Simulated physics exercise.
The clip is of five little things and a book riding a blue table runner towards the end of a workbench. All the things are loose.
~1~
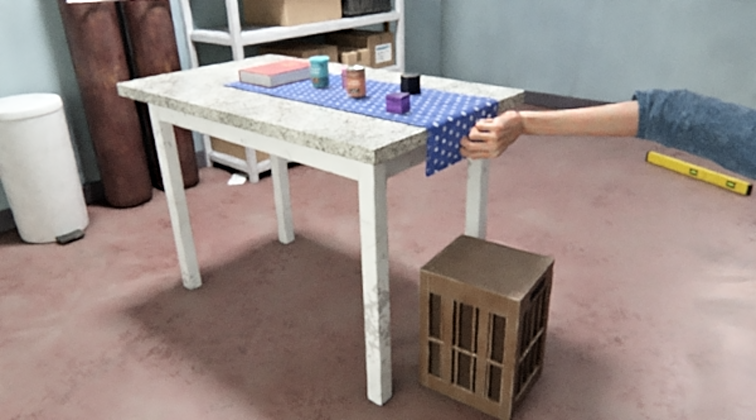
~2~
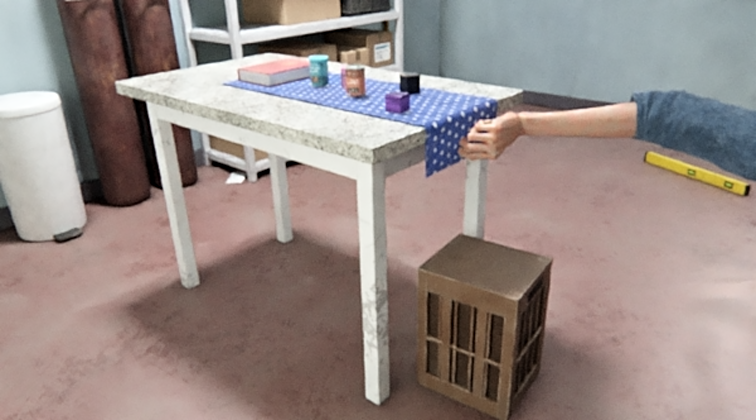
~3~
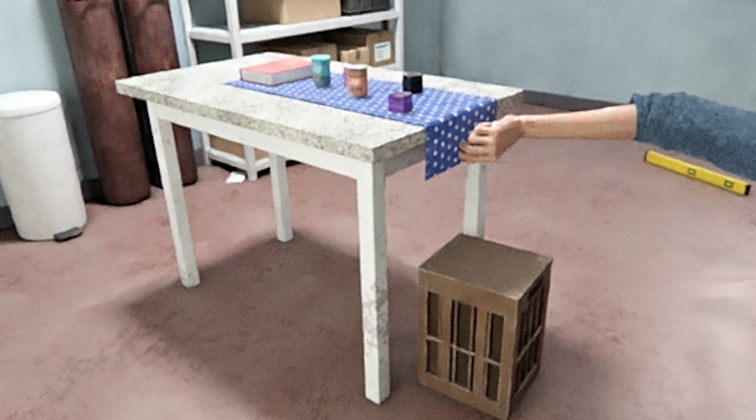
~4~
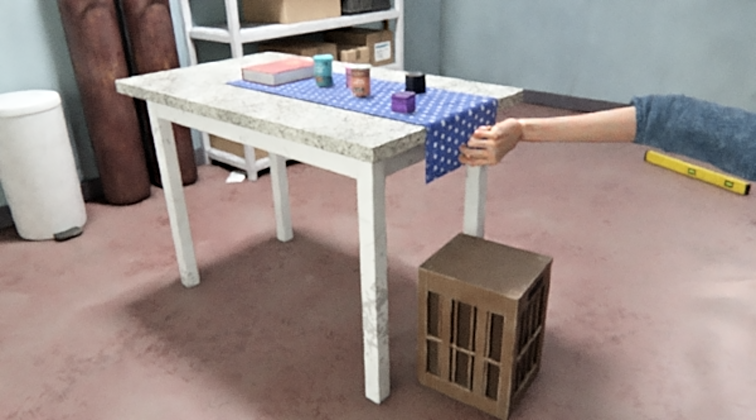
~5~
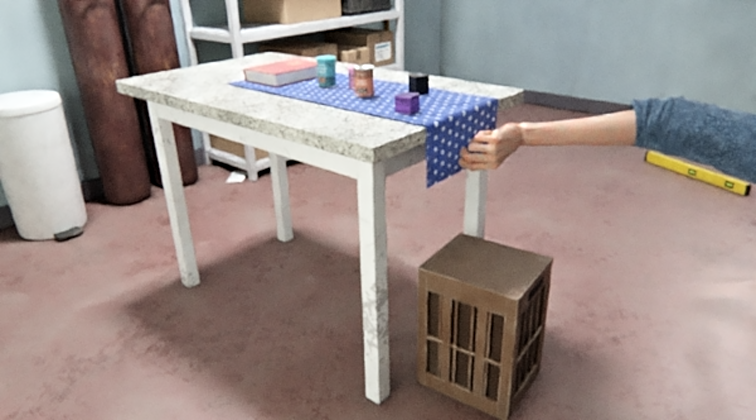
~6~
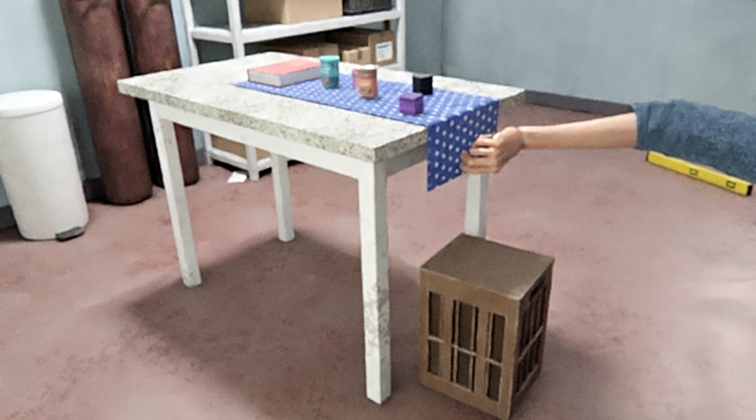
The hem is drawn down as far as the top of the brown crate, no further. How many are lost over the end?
The workbench loses two.
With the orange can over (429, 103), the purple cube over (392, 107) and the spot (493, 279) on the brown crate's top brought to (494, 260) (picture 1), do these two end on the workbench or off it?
The orange can tumbles off, the purple cube is carried off.
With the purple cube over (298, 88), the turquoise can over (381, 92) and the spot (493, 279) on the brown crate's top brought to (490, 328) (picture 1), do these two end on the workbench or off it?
The purple cube does not fall; the turquoise can is carried off.
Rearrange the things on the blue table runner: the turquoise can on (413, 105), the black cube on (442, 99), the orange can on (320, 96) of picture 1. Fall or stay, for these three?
The turquoise can drops off, the black cube is carried off, the orange can does not fall.
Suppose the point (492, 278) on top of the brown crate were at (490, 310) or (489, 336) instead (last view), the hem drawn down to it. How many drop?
It would be 3 and 4.
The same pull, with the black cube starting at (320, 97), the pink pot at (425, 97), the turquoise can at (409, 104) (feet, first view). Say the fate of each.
The black cube keeps its place on top, the pink pot drops off, the turquoise can goes over.
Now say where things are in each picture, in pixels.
Hem (427, 177); purple cube (398, 94); black cube (410, 75); orange can (356, 67); pink pot (350, 68); turquoise can (319, 58); top of the crate (493, 279), in the first frame.
Hem (426, 178); purple cube (397, 94), in the second frame.
Hem (425, 180); black cube (413, 74), in the third frame.
Hem (426, 184); orange can (360, 66); top of the crate (491, 278), in the fourth frame.
Hem (427, 188); pink pot (357, 67), in the fifth frame.
Hem (427, 192); purple cube (411, 95); black cube (423, 75); orange can (367, 67); pink pot (361, 67); turquoise can (329, 58), in the sixth frame.
Soon after, hem near (464, 199); all still up.
Then, hem near (464, 233); purple cube gone.
Further on, hem on the crate; purple cube and black cube gone.
At rest, hem on the crate; purple cube and black cube gone. The count of fallen things is two.
